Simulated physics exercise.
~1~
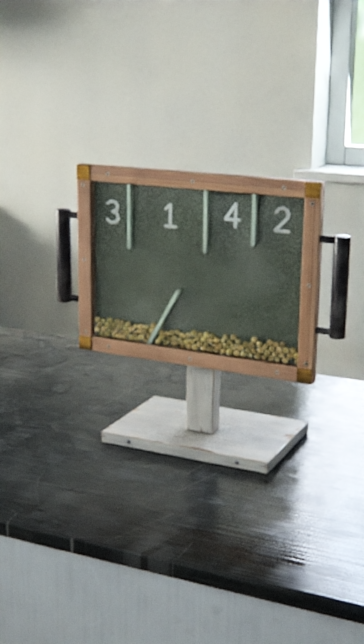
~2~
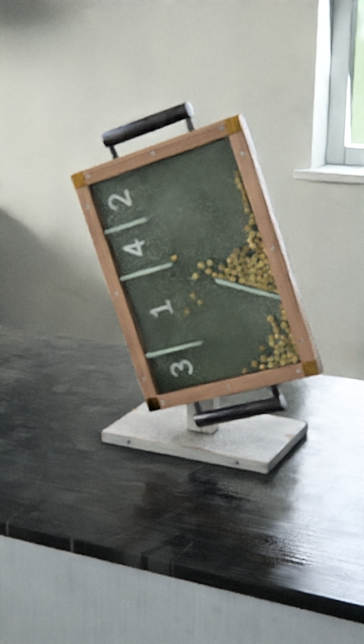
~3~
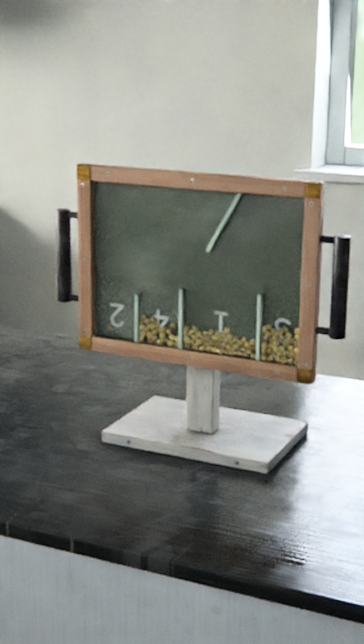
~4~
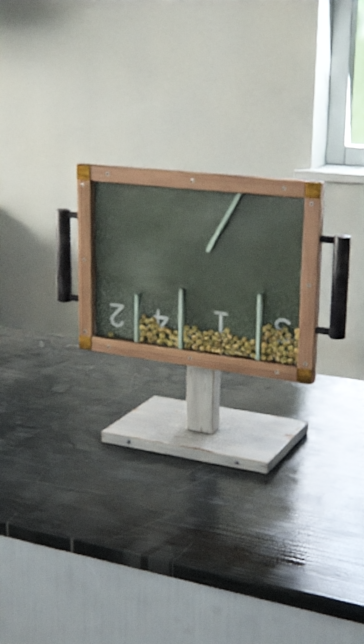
On a dark tabletop near a window, a wood-framed board of small pale beads tipped up onto its side, then came to rest upside down, the beads settled in the pockets marked three, one and four, while two stayed empty.
